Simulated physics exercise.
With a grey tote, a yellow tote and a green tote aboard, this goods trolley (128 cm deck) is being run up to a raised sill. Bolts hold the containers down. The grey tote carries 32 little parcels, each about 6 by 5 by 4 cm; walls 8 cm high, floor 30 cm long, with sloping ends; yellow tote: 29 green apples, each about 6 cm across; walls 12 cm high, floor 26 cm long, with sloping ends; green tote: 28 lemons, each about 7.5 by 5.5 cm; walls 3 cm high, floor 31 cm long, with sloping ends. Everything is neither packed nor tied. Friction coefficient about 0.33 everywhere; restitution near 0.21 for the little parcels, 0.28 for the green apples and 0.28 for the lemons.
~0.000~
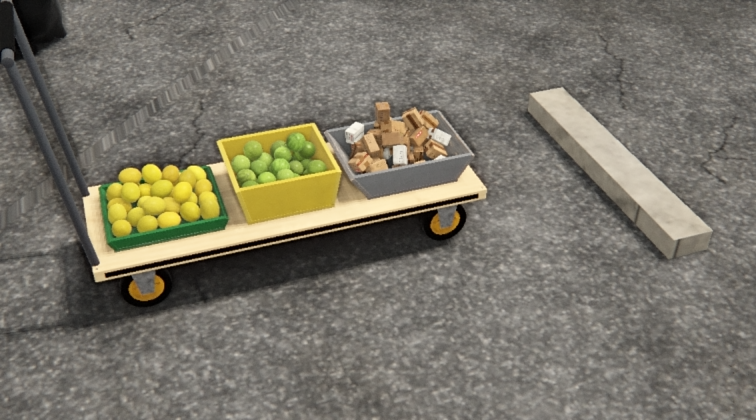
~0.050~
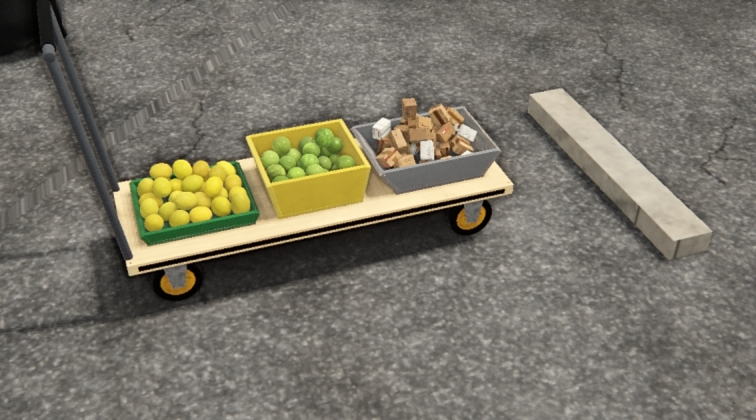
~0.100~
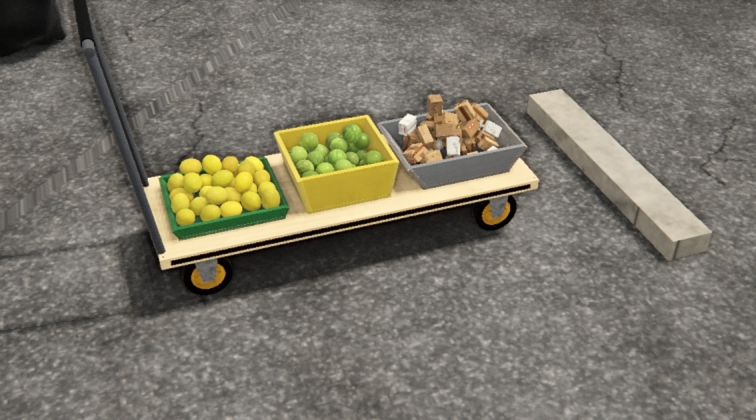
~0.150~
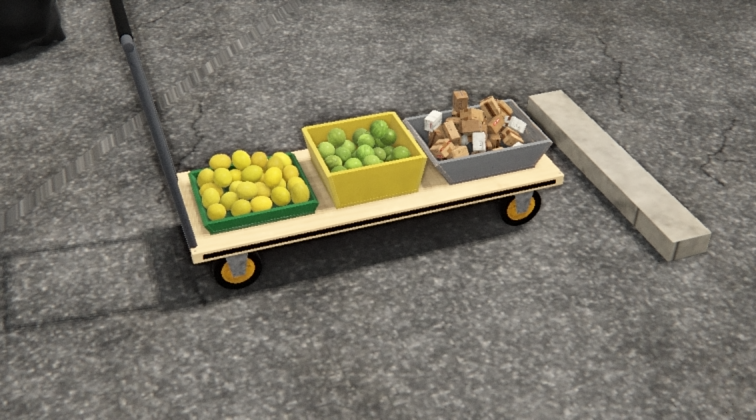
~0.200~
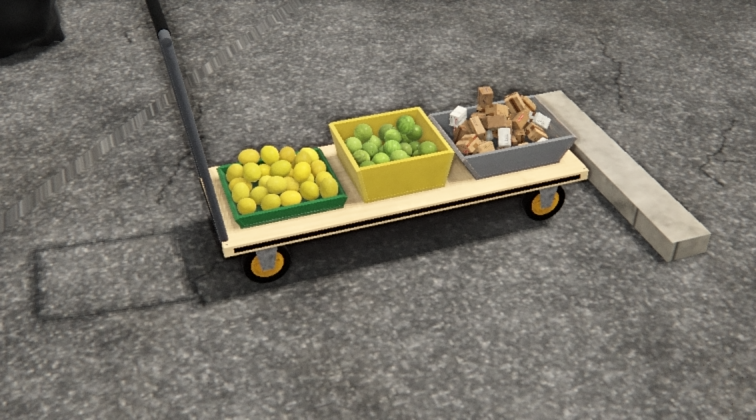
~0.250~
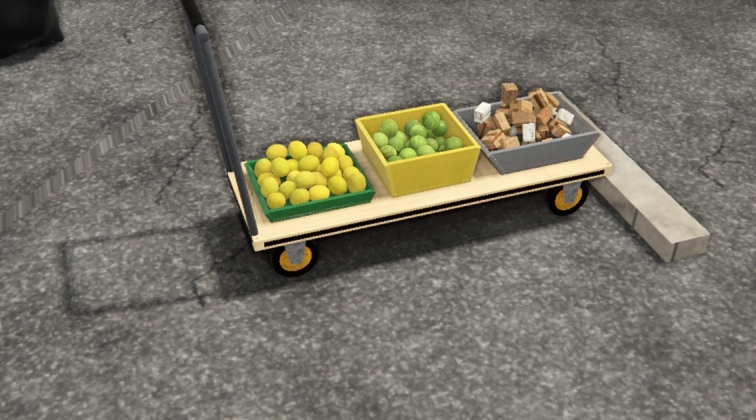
At first, a flat trolley carrying a green tote of yellow fruit, a yellow tote of green apples and a grey tote of little parcels stands left of a pale raised sill. It rolls steadily rightward, closing the gap, until its front end is beside the sill, with the loads still inside their totes.
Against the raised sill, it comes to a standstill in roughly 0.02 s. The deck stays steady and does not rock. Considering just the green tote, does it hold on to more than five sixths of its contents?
No, A sixth is surpassed.
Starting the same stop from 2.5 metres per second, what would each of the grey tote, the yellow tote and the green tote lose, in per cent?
In that case the grey tote sheds 40 per cent of its load, the yellow tote 10 per cent, and the green tote 40 per cent.
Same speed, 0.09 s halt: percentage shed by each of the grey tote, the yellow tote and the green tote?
You'd end up with grey tote at 10 %, yellow tote at 0 % and green tote at 30 %.
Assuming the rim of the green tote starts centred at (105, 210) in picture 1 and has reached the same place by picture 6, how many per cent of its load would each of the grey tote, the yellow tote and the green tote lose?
Grey tote 40, yellow tote 10, green tote 40 per cent.
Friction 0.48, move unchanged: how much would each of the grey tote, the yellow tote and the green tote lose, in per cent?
You'd see grey tote shed 20 percent, yellow tote shed 0 percent, and green tote shed 30 percent.
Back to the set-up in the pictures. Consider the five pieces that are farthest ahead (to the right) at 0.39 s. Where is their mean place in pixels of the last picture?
Close to (590, 98) in the last view.
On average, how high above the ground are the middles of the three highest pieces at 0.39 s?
Close to 42 cm up.
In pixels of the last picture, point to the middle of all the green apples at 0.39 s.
Somewhere around pixel (451, 145).
After 0.29 s, impact.
After 0.39 s, 0 of 32 out of the grey tote, 0 of 29 out of the yellow tote and 2 of 28 out of the green tote.
After 0.51 s, 4 of 32 out of the grey tote, 2 of 29 out of the yellow tote and 7 of 28 out of the green tote.
After 0.74 s, 6 of 32 out of the grey tote, 2 of 29 out of the yellow tote and 9 of 28 out of the green tote.
When it is over (at 1.25 s), 6 of 32 out of the grey tote, 2 of 29 out of the yellow tote and 9 of 28 out of the green tote. Asked share, 9 of 28, 32 per cent.
